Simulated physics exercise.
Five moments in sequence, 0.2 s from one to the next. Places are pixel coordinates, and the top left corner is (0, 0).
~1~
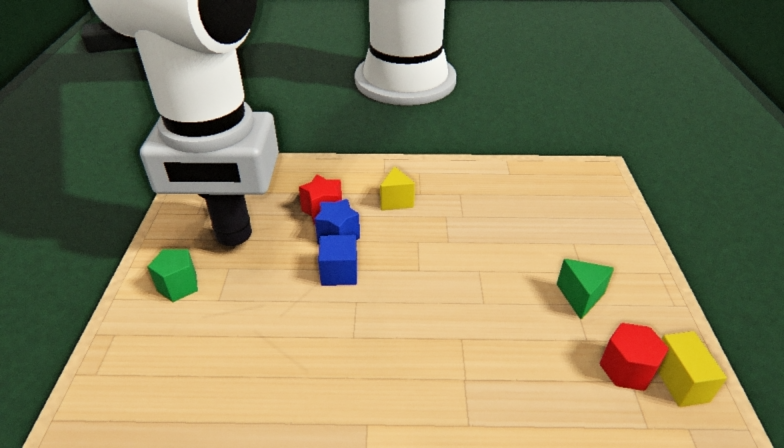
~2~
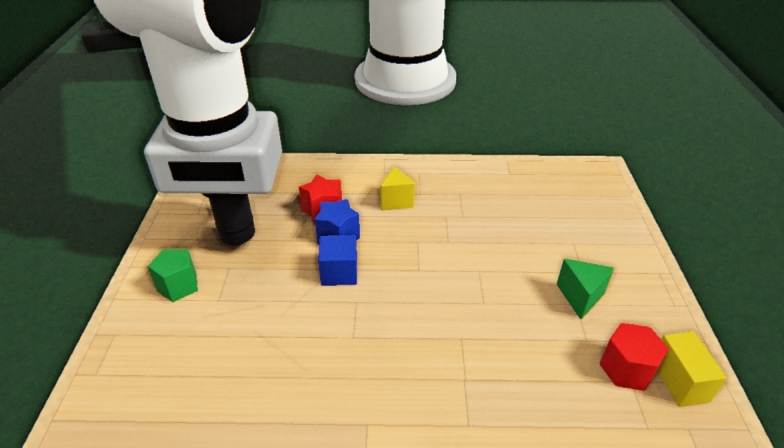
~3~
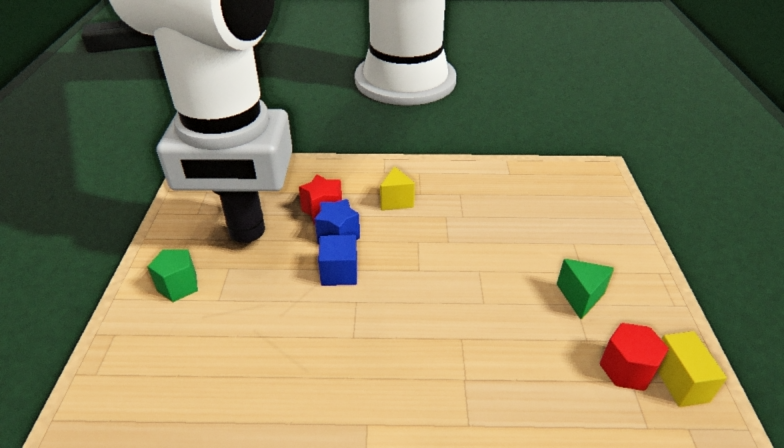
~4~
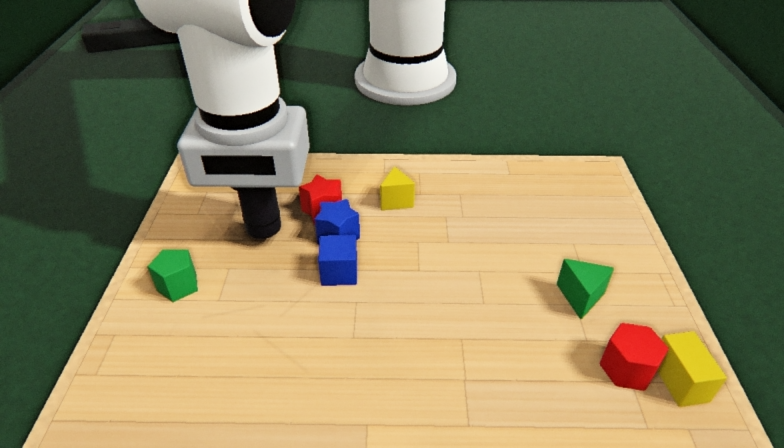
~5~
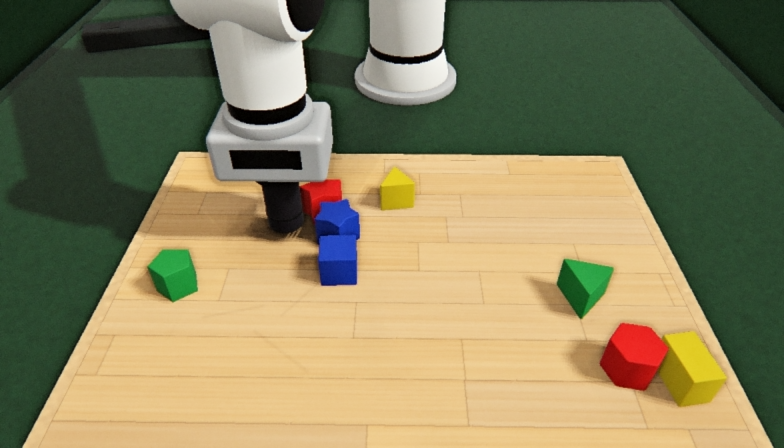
White robot arm moving its black rod slowly rightward toward red and blue star blocks, while all the coloured blocks stay still.
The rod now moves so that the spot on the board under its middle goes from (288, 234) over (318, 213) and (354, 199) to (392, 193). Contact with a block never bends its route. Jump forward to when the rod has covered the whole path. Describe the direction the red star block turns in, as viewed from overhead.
The turn is anti-clockwise.
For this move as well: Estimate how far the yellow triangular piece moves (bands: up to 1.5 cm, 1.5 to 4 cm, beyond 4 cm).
It moves between 1.5 and 4 cm.
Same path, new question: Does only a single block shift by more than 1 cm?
I expect not.
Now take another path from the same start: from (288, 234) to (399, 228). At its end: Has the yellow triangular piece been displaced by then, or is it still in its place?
The yellow triangular piece will stay where it is.
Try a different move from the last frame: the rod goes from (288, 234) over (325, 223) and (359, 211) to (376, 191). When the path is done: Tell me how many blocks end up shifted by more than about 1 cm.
The count will be 2.
On the path given first. One third of the way, rod at (318, 201); red star block at (342, 174).
Two thirds of the way, rod at (354, 188); red star block at (375, 161), turned 15° anticlockwise.
At the end, rod at (392, 183); red star block at (396, 151), turned 50° anticlockwise; blue star block still; yellow triangular piece at (413, 180), turned 25° clockwise.
